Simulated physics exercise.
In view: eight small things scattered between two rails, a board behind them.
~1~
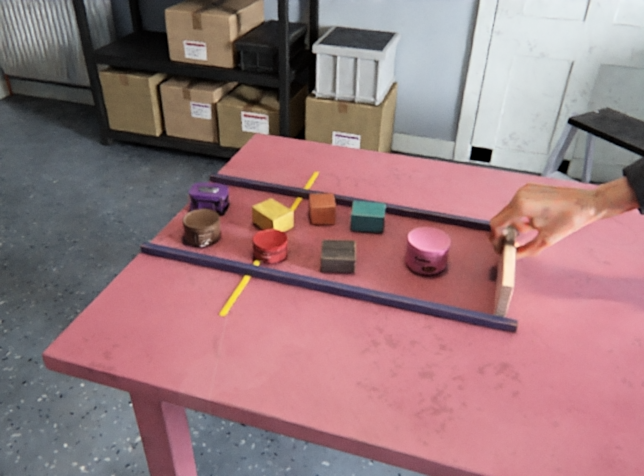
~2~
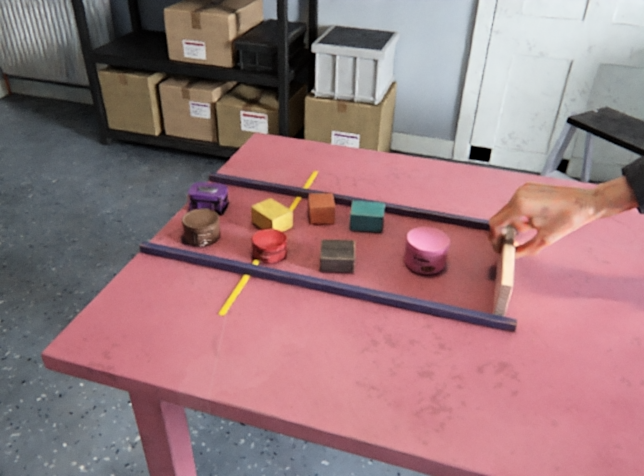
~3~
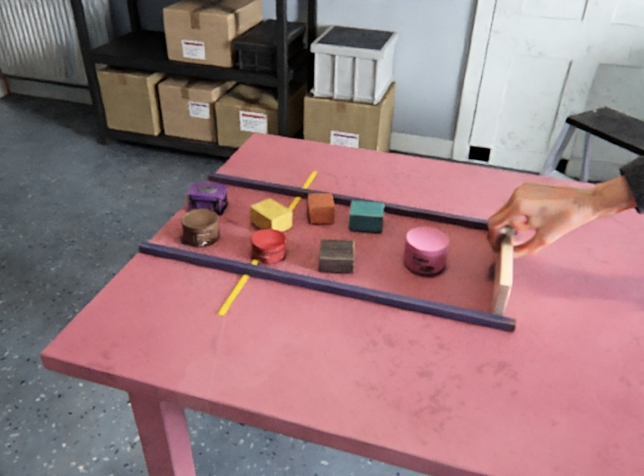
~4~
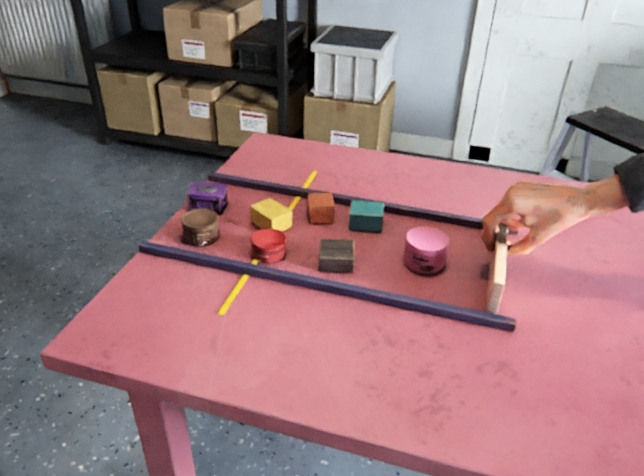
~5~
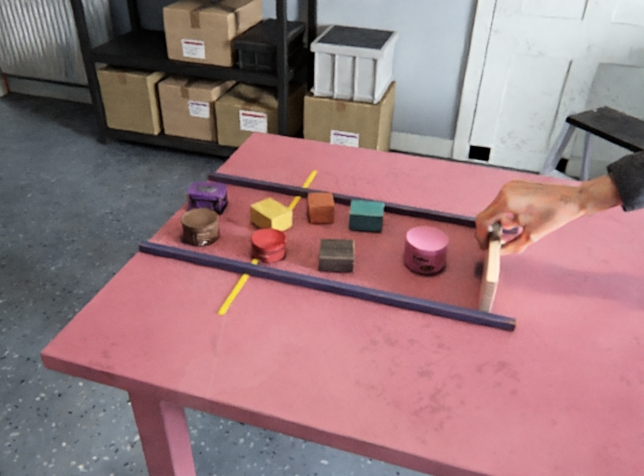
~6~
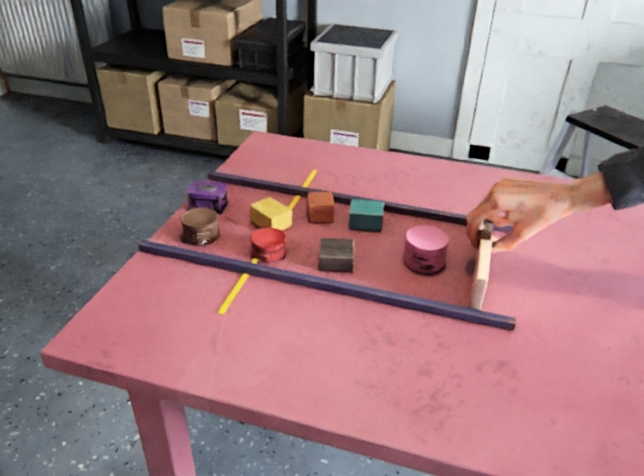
In a storage room with boxed shelves behind, a pink table is seen from above and to one side. Between two dark rails lie eight small items: purple and brown at the left, then yellow, red, orange, turquoise and black, with a pink tub nearest a pale board at right. A hand grips the board and slides it slightly left, while the items stay still and the view barely shifts.
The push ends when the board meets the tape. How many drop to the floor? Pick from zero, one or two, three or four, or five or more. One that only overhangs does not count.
Outcome: The number that fall off is zero.
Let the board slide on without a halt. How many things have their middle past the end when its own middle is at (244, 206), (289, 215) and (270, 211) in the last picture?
Past the end: 2, 0 and 0.
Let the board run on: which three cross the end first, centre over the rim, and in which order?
In order: The purple case, then the brown tub, then the yellow block.
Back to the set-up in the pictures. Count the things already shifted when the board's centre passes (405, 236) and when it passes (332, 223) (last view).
The counts are 1 and 4.
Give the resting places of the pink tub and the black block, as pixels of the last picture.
First (258, 216), then (245, 244).
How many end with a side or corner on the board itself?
That makes 3.
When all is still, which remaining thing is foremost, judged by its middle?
That is the purple case.
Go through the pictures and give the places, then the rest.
In the first frame, purple case (210, 199); brown tub (202, 228); yellow block (273, 217); board (506, 257); tape (278, 231).
In the second frame, brown tub (201, 228); black block (338, 256).
In the third frame, yellow block (271, 217); turquoise block (366, 216).
In the fourth frame, purple case (208, 198); board (498, 255).
In the fifth frame, brown tub (201, 227); red tub (269, 245).
In the sixth frame, purple case (208, 197); brown tub (201, 226); yellow block (271, 215); board (483, 251); tape (276, 229).
Early on, none off yet; purple case at rest near (208, 197); brown tub at rest near (201, 226); yellow block at rest near (271, 215).
Finally, the number that fall off is zero.
